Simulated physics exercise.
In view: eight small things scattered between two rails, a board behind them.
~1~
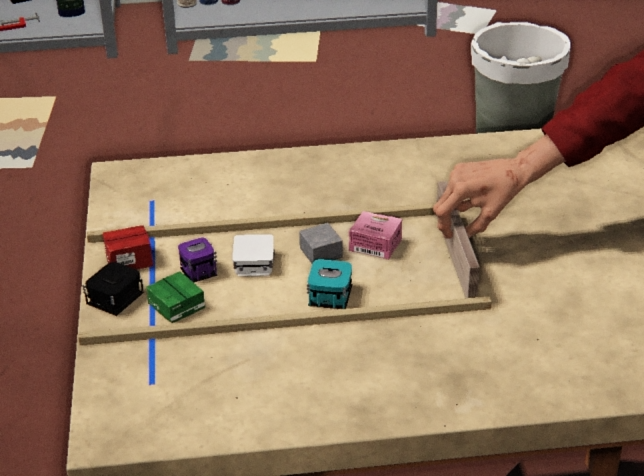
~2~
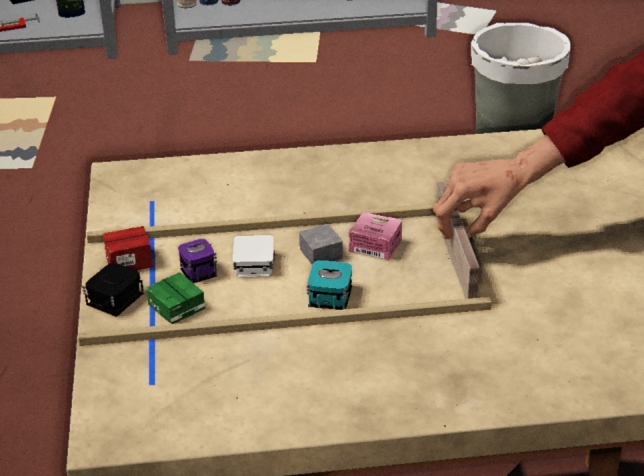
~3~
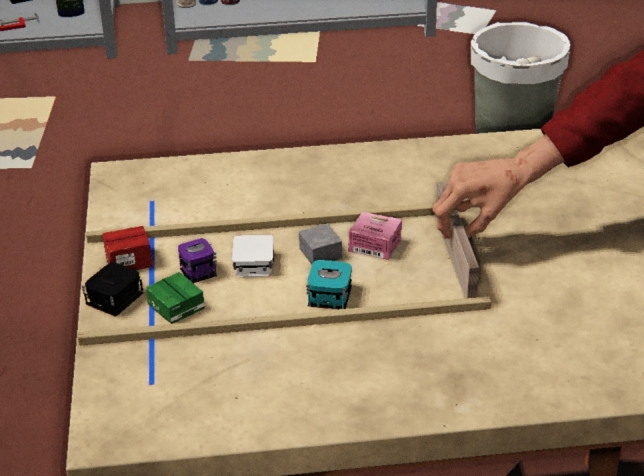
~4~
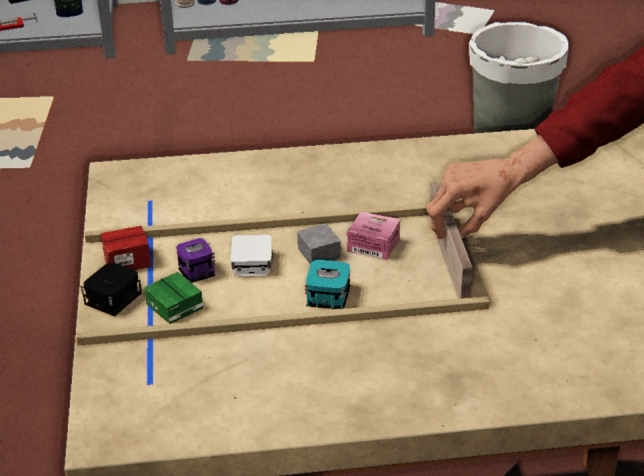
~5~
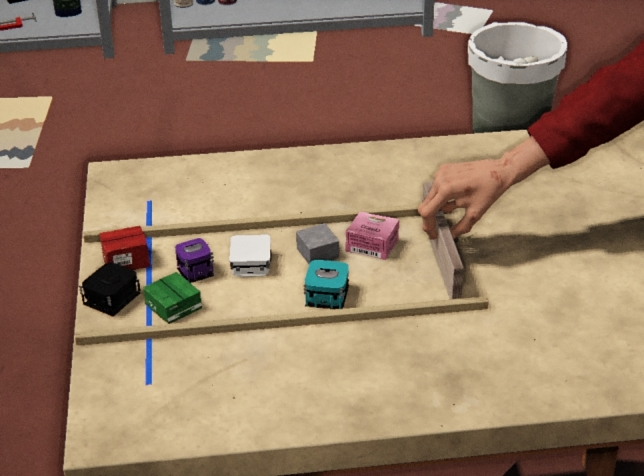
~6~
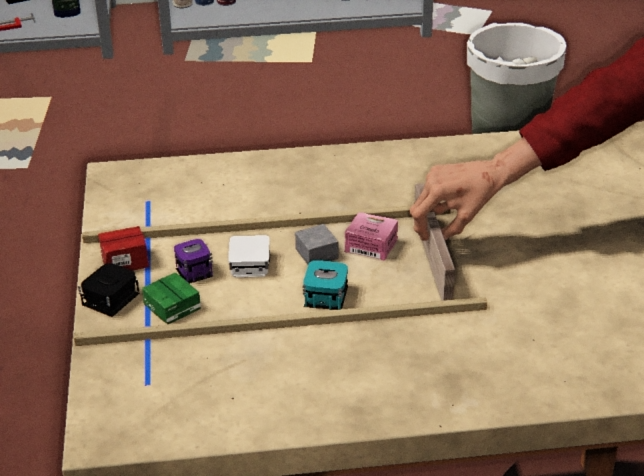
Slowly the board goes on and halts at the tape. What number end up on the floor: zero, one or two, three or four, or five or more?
Outcome: The number that fall off is three or four.
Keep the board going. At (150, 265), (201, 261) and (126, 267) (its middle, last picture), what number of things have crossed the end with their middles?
The counts: 4, 2 and 6.
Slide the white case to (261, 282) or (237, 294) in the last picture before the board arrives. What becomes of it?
Place by place, it holds on; holds on.
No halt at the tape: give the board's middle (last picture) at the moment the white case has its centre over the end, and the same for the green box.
At (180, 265) for the white case; at (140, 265) for the green box.
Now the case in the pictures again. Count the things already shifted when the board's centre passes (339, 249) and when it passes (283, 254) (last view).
4 and 6.
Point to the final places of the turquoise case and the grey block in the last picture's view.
The turquoise case stops around (127, 305); the grey block around (86, 267).
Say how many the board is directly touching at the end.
That makes 2.
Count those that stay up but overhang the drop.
Overhanging: 2.
Early on, none off yet; black case at rest near (110, 290); red box at rest near (124, 250); green box at rest near (171, 298).
A while later, none off yet; black case at rest near (108, 290); red box travelled a little near (100, 249); green box at rest near (171, 298).
Further along, one off so far; black case travelled a little near (90, 296); red box in the air near (57, 382); green box travelled about its own width near (131, 297).
Finally, the number that fall off is three or four; lost, white case, purple case, red box and black case.
